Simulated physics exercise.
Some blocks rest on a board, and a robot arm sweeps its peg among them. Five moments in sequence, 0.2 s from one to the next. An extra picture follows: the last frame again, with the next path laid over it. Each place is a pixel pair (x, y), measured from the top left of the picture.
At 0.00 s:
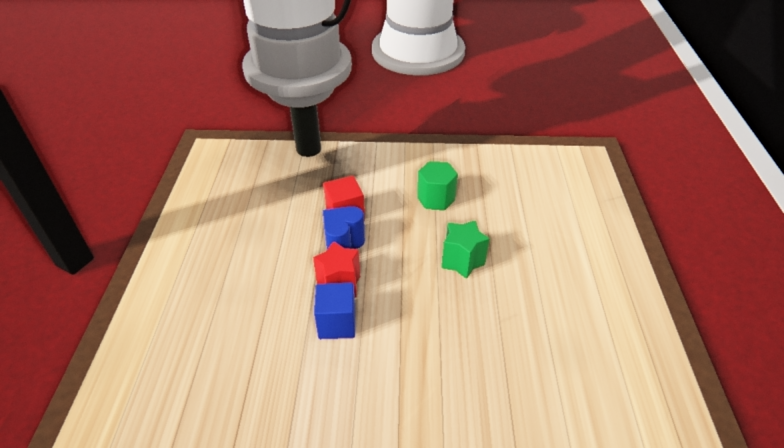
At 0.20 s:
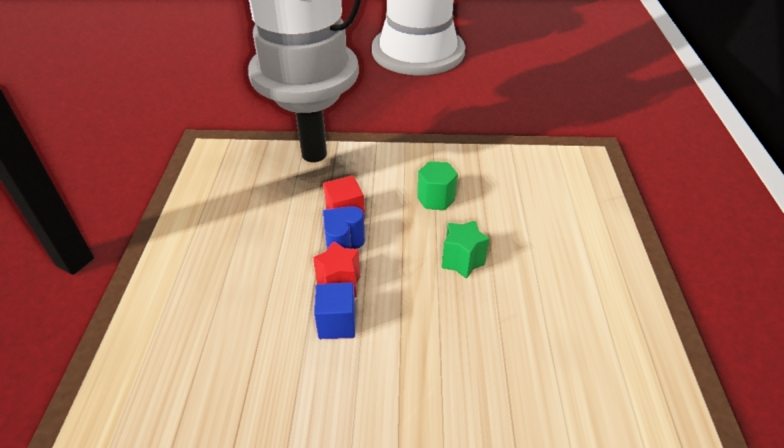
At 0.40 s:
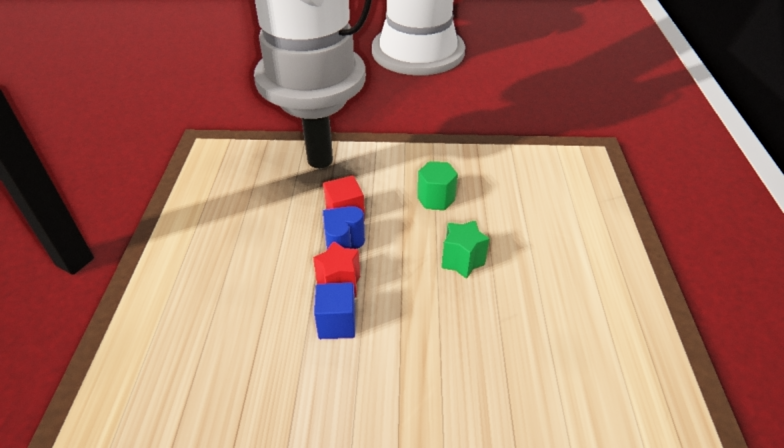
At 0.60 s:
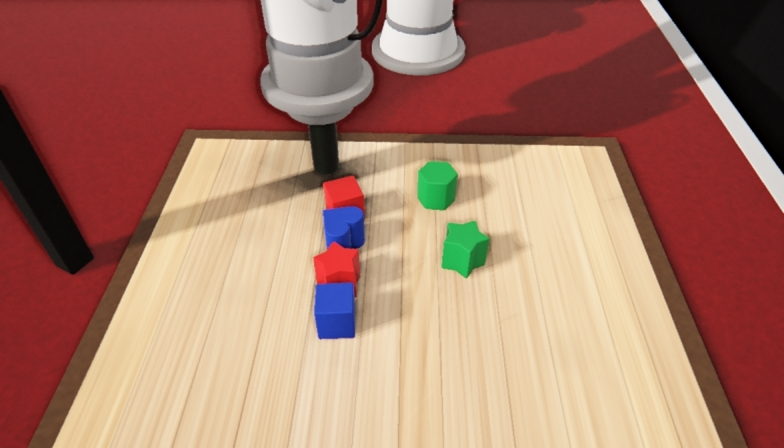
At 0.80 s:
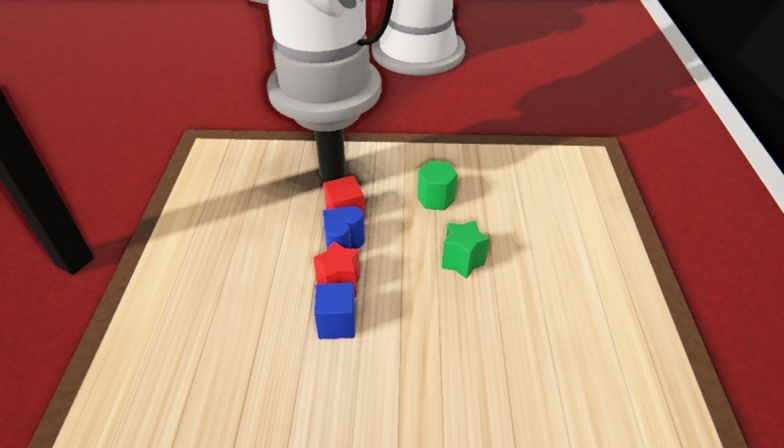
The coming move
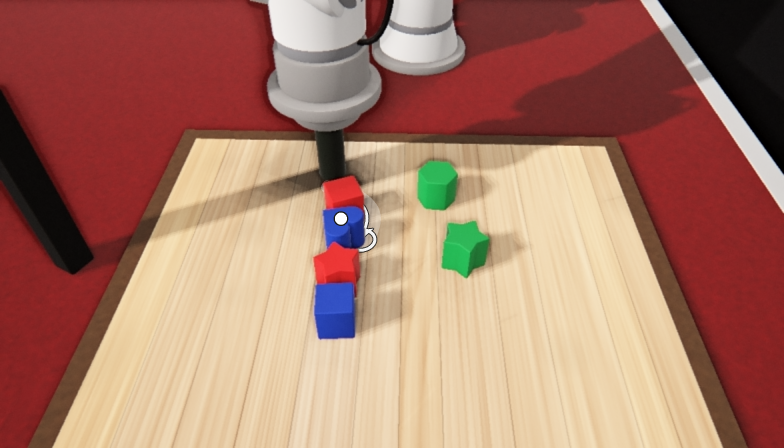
A grey and white robot arm with a black peg stands at the far edge of a pale wooden board on a red surface, seen from above at an angle. Red and blue blocks, including a red star, form a column left of centre, with two green blocks to the right. The peg moves slowly right and nearer, up beside the farthest red block, while the blocks and camera stay still.
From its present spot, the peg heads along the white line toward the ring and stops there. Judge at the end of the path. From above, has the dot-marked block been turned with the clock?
In short: Yes.
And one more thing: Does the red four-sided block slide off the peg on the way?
Answer: No.
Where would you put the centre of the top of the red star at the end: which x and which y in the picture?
It ends at (316, 282).
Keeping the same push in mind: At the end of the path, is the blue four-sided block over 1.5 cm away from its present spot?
Answer: Yes.
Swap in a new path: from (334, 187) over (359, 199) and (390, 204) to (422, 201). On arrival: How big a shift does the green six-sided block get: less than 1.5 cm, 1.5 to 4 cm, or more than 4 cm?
It ends 1.5 to 4 cm from its spot.
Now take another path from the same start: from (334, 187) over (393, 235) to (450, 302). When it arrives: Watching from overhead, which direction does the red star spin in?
The block spins anticlockwise.
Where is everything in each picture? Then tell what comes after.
Lower end of the peg (309, 150), tops of blocks, blue four-sided block (334, 297), red star (337, 258), blue heart block (341, 219), red four-sided block (343, 188), in the first frame.
Peg (314, 155), blocks as before, in the second frame.
Peg (320, 161), blocks as before, in the third frame.
Peg (327, 167), blocks as before, in the fourth frame.
Peg (333, 173), blue four-sided block (334, 297), red star (337, 258), blue heart block (341, 219), red four-sided block (343, 188), in the fifth frame.
The drawn path runs from (334, 187) over (355, 200) and (367, 218) to (361, 240); the dot is on the blue heart block.
The first path, step by step. One third of the way, peg (356, 187); red four-sided block (346, 194), turned 25° clockwise.
Two thirds of the way, peg (366, 205); red star (334, 264), turned 20° anticlockwise; blue heart block (333, 234), turned 35° clockwise; red four-sided block (352, 212), turned 45° clockwise.
At the end, peg (360, 226); blue four-sided block (334, 314); red star (316, 282), turned 55° anticlockwise; blue heart block (309, 250), turned 55° clockwise; red four-sided block (339, 233), turned 65° clockwise.
